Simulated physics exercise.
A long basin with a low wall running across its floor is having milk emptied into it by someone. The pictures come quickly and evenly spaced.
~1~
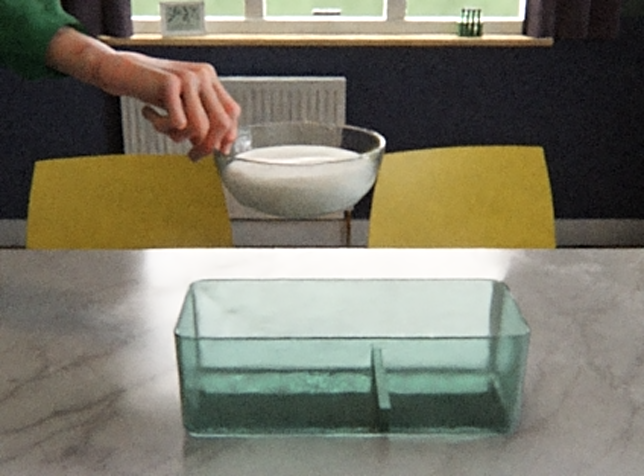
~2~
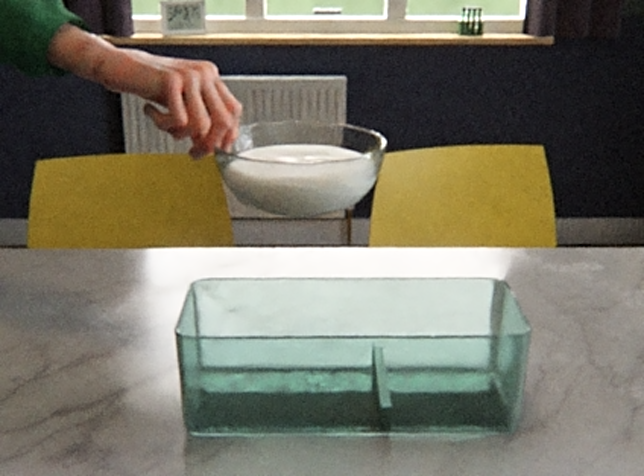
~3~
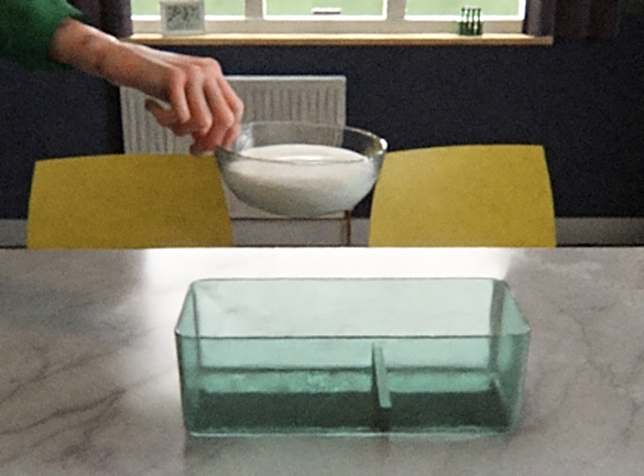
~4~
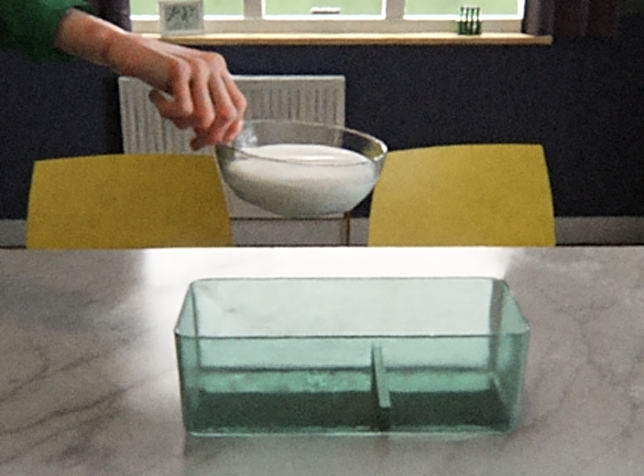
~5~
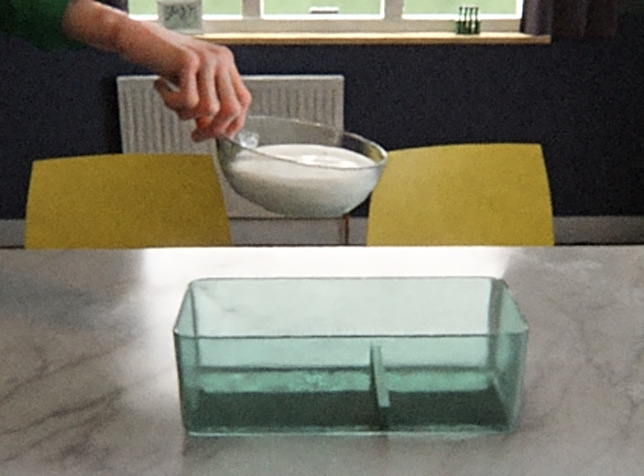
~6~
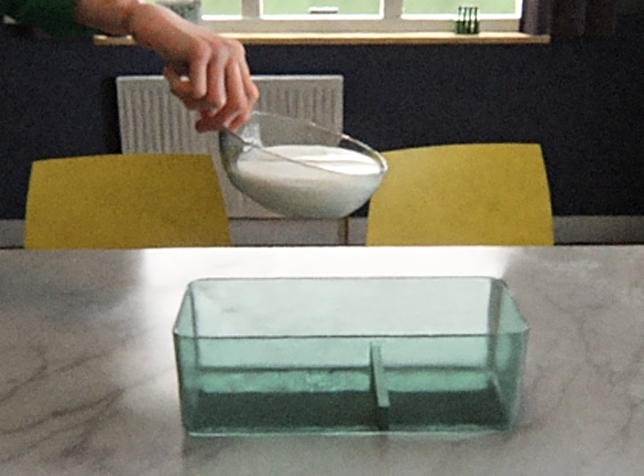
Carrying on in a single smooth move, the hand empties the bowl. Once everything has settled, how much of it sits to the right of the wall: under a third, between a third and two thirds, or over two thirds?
I expect the share right of the wall to be beyond two thirds.
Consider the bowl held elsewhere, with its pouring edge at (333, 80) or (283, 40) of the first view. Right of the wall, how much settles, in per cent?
First try: 60 percent; second try: 25 percent.
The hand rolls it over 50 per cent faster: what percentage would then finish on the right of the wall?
It comes to around 70 per cent.
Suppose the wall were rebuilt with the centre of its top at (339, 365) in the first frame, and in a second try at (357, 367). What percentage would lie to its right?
That'd be about 95 percent for the first and about 95 percent for the other.
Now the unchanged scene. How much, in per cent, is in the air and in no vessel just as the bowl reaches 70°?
Something close to 35 percent of it.
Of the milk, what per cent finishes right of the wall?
It comes to 75 per cent or so.
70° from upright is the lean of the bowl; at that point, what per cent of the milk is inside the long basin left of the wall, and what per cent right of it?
Left 0, right 30.
A moment on, the tilt is 70° and 34 per cent is still to pour, 0 is left of the wall and 31 right of it.
Next, the tilt is 103° and 0 per cent is still to pour, 15 is left of the wall and 82 right of it.
Then the tilt is 110° and 0 per cent is still to pour, 21 is left of the wall and 79 right of it.
Later the tilt is 110° and 0 per cent is still to pour, 23 is left of the wall and 77 right of it.
At rest 23 per cent lies left of the wall, 76 right of it and 1 outside.
